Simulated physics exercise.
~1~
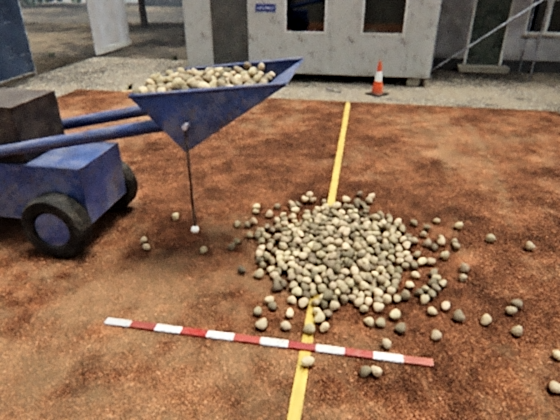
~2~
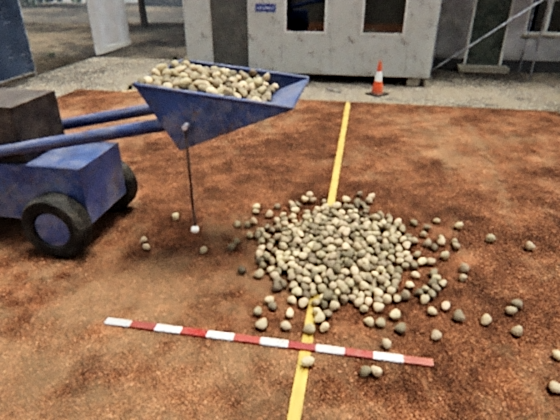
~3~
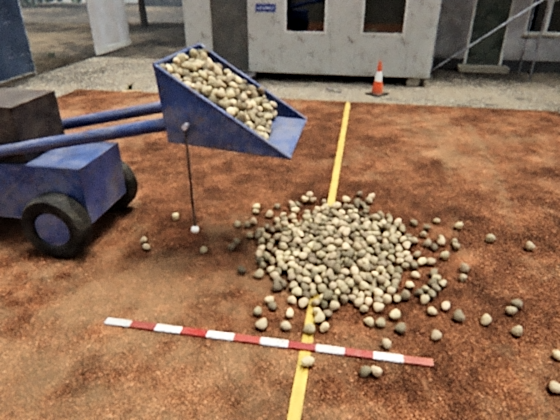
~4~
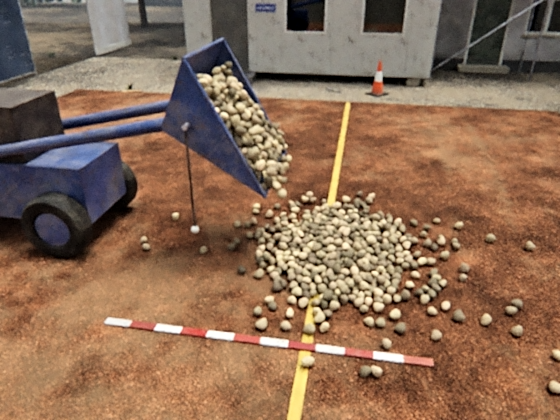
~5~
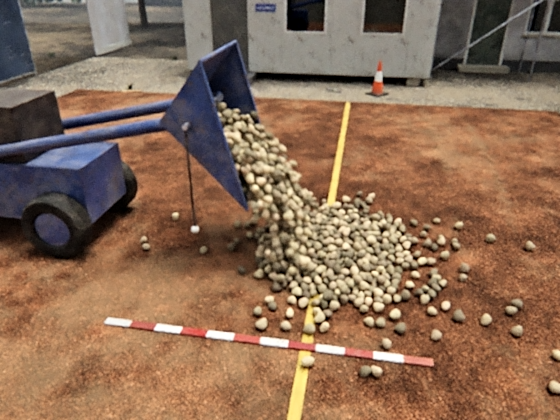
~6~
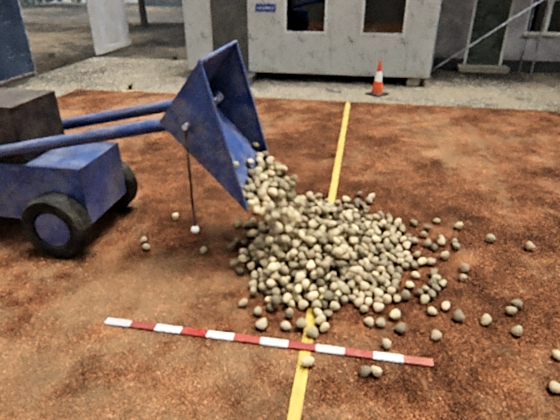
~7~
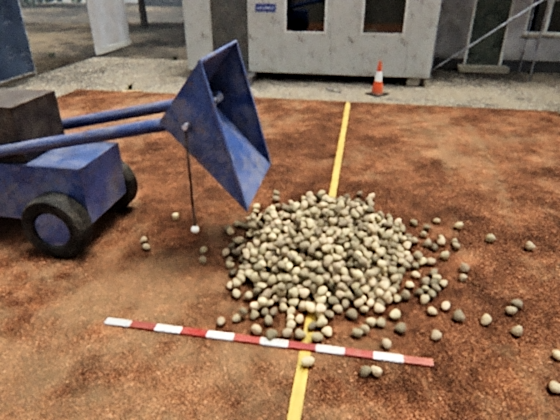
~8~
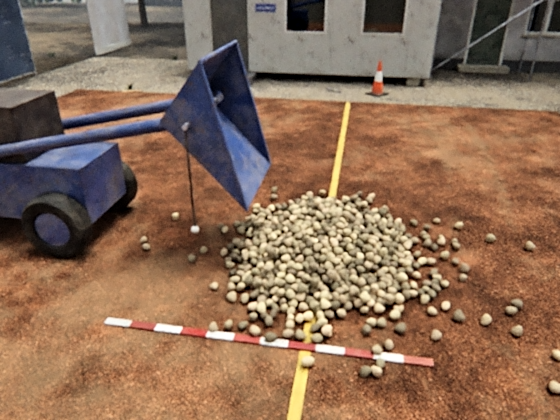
Blue loader tipping its skip of round stones onto a loose pile across a yellow line, ending empty above a larger heap.
